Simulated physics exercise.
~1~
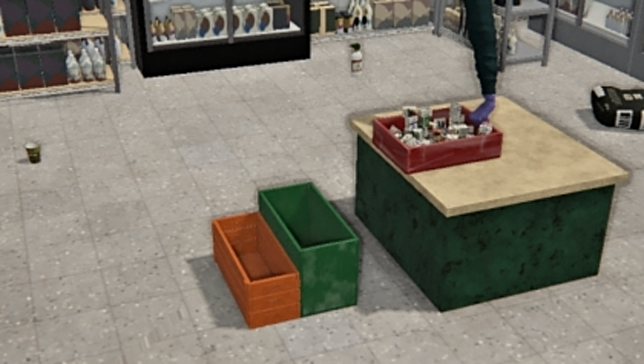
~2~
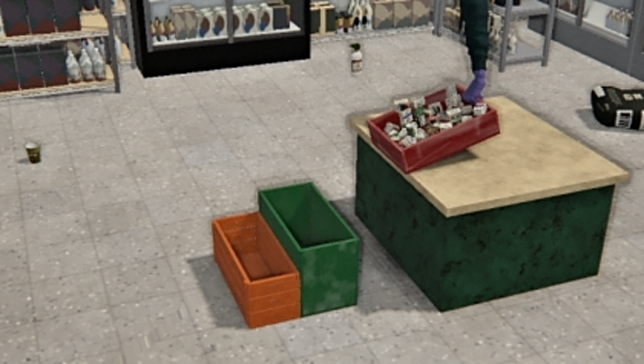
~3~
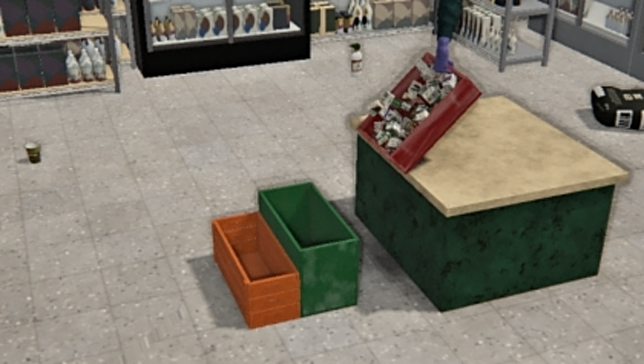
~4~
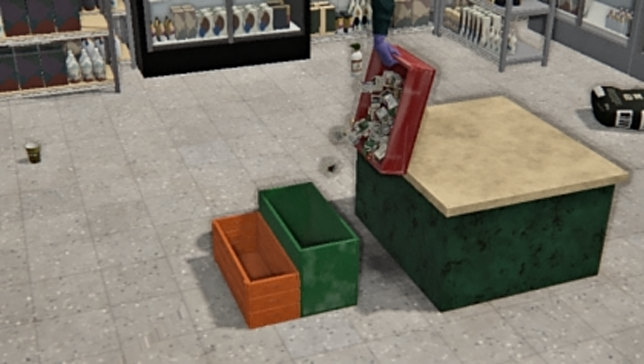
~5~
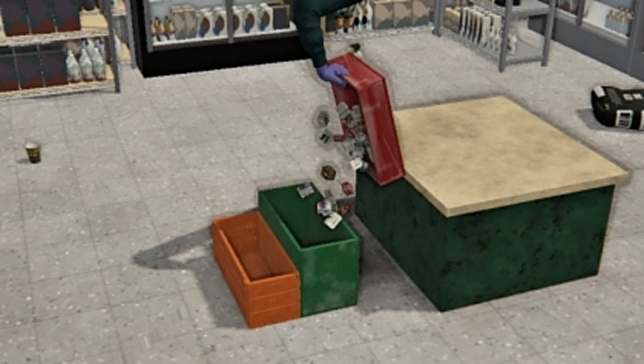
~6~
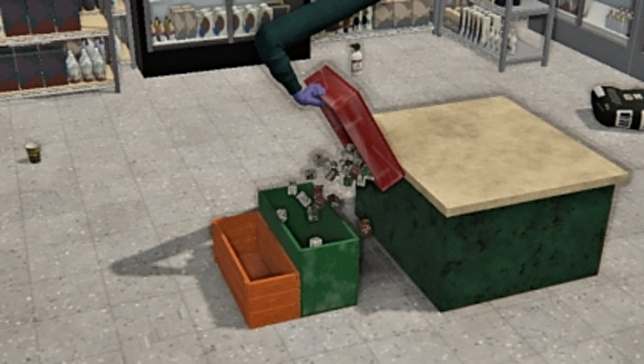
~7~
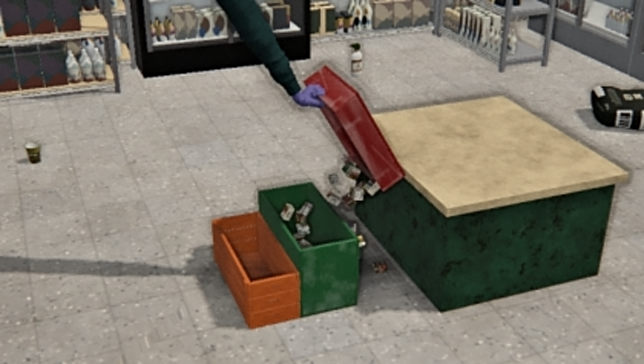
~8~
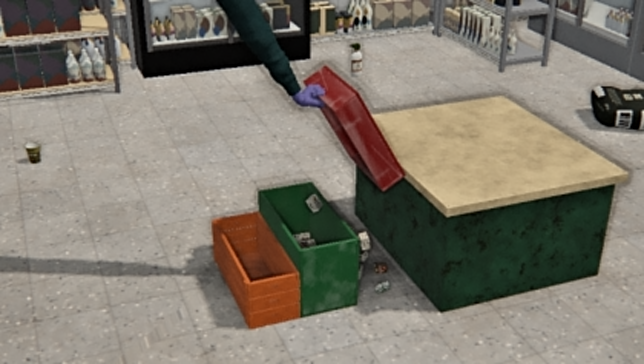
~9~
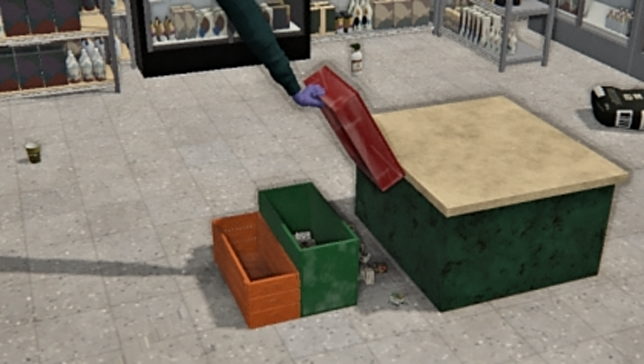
A gloved hand tipped a red tote of small cartons over the end of a bench, spilling them down toward a green bin; many landed inside, others dropped to the floor beside the bench, and the orange box stayed empty.
